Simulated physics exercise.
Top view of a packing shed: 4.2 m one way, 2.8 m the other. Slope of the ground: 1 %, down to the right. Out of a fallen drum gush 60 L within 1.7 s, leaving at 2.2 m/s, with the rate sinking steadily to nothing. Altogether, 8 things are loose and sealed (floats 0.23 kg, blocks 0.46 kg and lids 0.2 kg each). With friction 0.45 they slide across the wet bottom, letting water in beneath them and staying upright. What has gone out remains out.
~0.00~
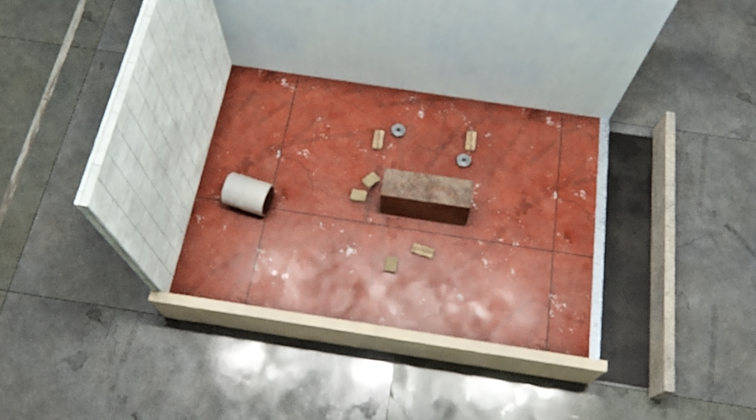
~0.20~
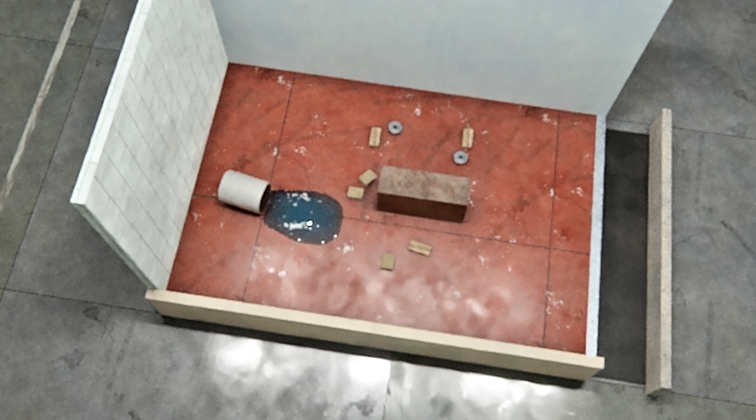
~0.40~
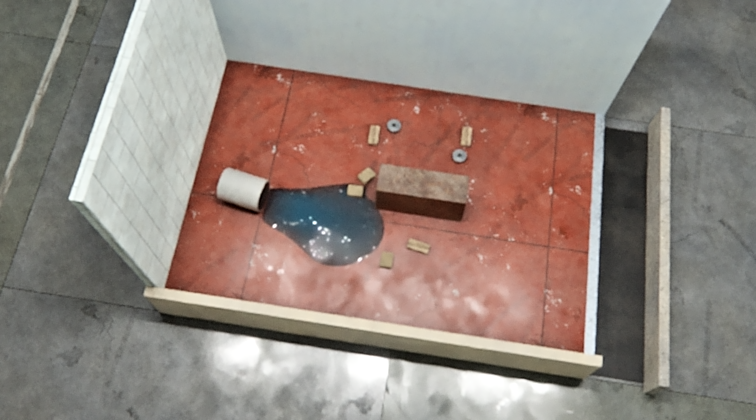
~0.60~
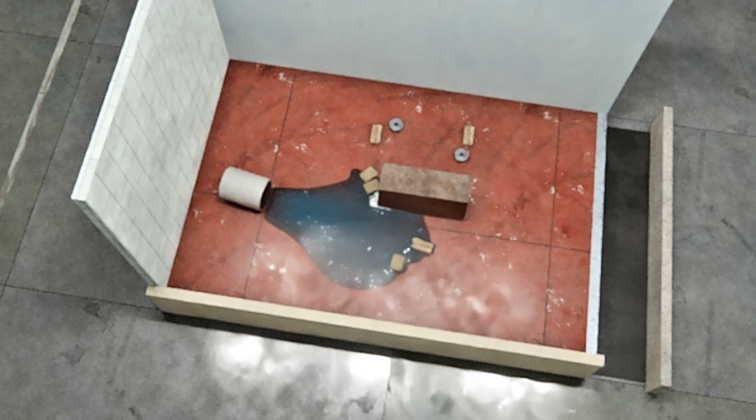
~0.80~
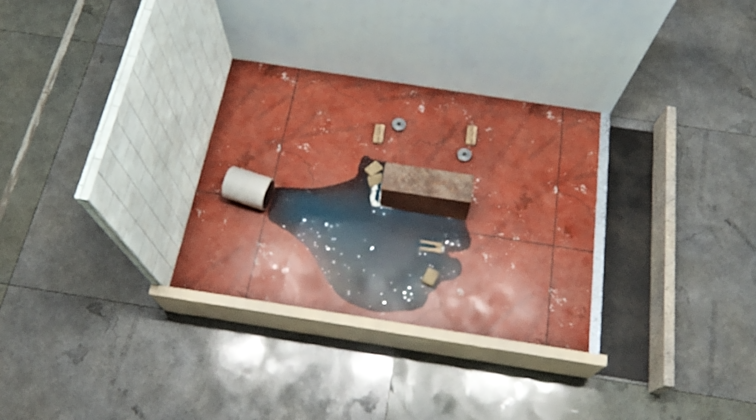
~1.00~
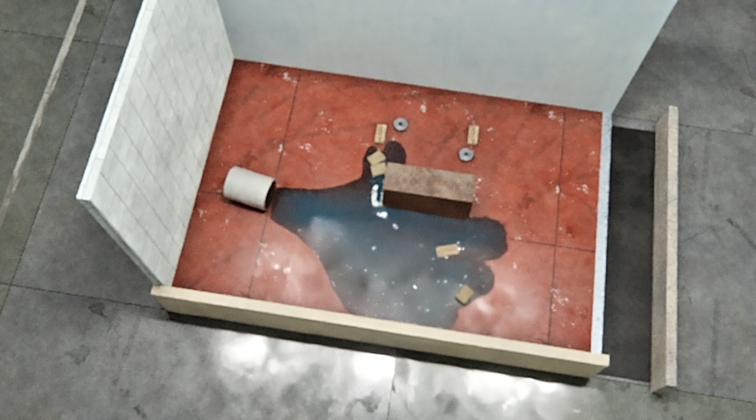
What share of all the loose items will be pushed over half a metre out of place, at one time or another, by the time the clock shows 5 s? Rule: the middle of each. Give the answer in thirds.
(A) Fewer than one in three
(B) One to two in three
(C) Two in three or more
B.
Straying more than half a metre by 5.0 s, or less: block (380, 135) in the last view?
My call is that it falls shy.
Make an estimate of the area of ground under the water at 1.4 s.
Roughly 3.5 m2.
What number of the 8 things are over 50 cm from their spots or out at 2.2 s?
My count gives 4.
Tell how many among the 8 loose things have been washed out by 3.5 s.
2 in total.
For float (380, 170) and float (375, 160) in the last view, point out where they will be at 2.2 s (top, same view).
About (403, 134) for the first and (359, 123) for the second.
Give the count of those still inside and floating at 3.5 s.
0 of them.
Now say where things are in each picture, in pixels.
The first picture shows a float at (391, 264), on the bottom; a float at (359, 195), on the bottom; water covers 0.0 m2; 0 of 8 have shifted.
The second picture shows a float at (388, 261) rests on the ground; a float at (356, 192) rests on the ground; 0.4 m2 under water; 0 of 8 have shifted.
The third picture shows a float at (387, 259) rests on the ground; a float at (355, 190), on the bottom; water covers 0.7 m2; 0 of 8 have shifted.
The fourth picture shows a float at (397, 262), on the bottom, 10 cm from its start; a float at (372, 186), on the bottom, 17 cm from its start; 1.2 m2 under water; 2 of 8 have shifted.
The fifth picture shows a float at (430, 276) rests on the ground, 44 cm from its start; a float at (376, 180), on the bottom, 21 cm from its start; 1.7 m2 under water; 4 of 8 have shifted.
The sixth picture shows a float at (465, 294), on the bottom, 80 cm from its start; a float at (379, 169), on the bottom, 30 cm from its start; water covers 2.4 m2; 4 of 8 have shifted.
After 1.4 s 3 of 8 are over 50 cm from their spots; 1 afloat.
After 2.2 s 4 of 8 are over 50 cm from their spots; 0 afloat.
After 3.5 s 4 of 8 are over 50 cm from their spots; 0 afloat.
After 5.0 s 4 of 8 are over 50 cm from their spots, and 4 have been at some point; 0 afloat.
